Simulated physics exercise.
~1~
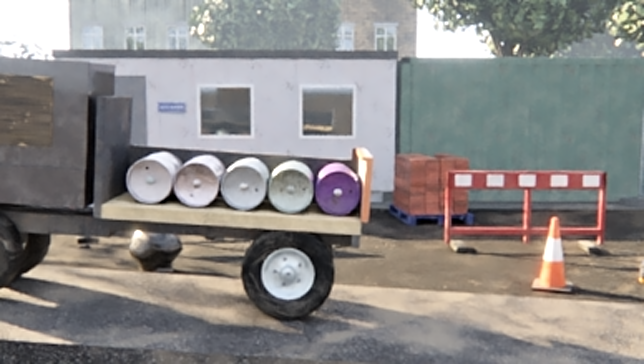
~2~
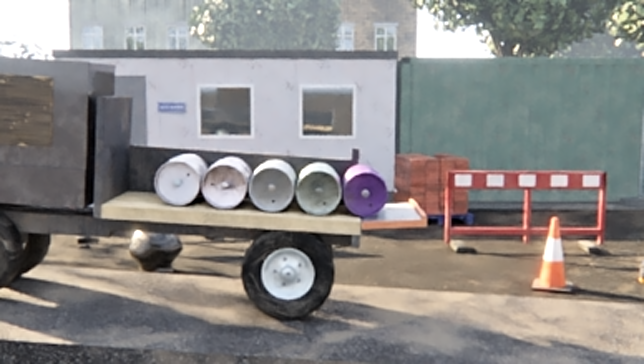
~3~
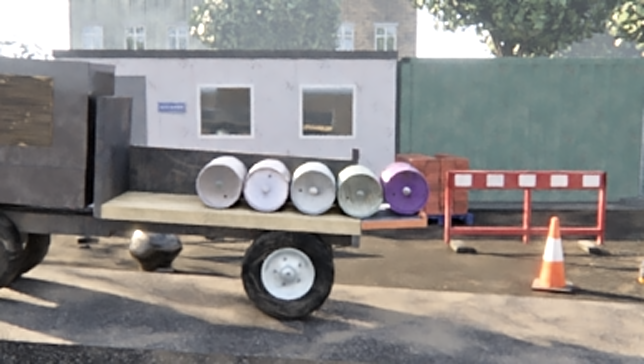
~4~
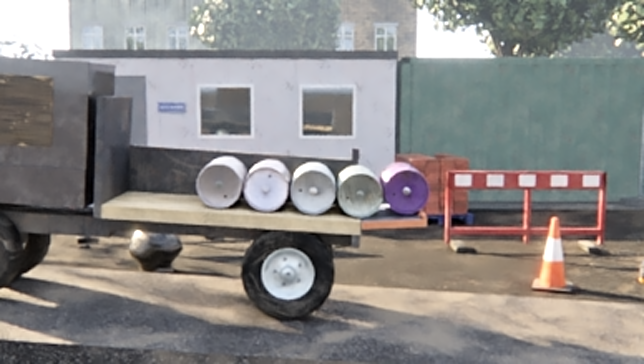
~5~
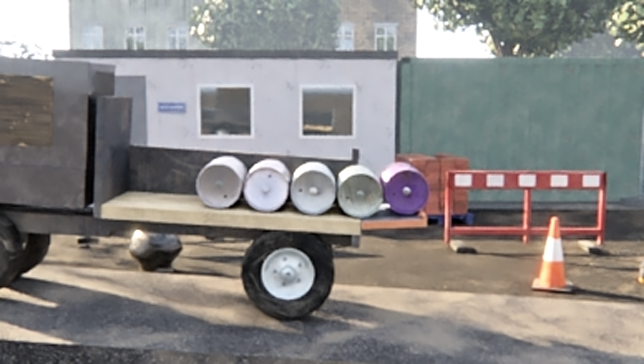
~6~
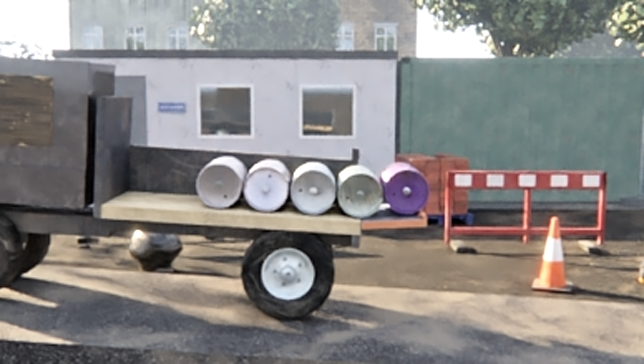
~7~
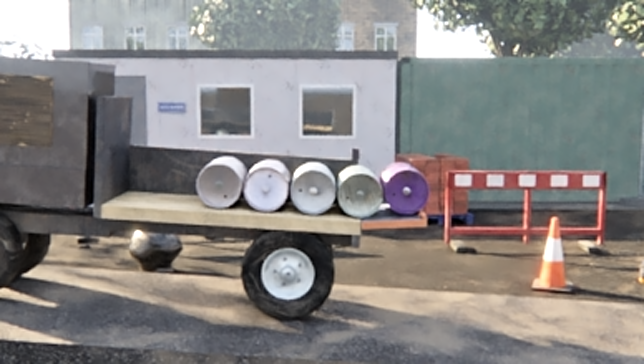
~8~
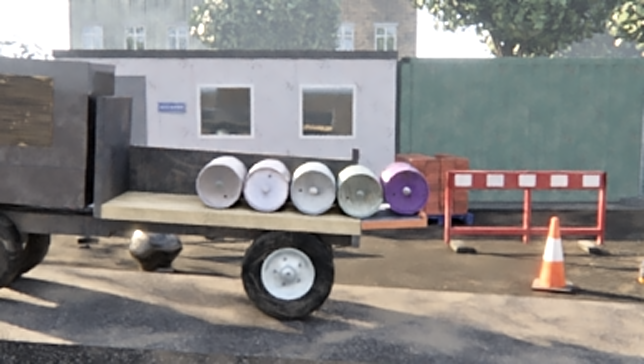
In a yard, a truck's tailgate drops and five kegs roll right, stopping with the purple one on it.
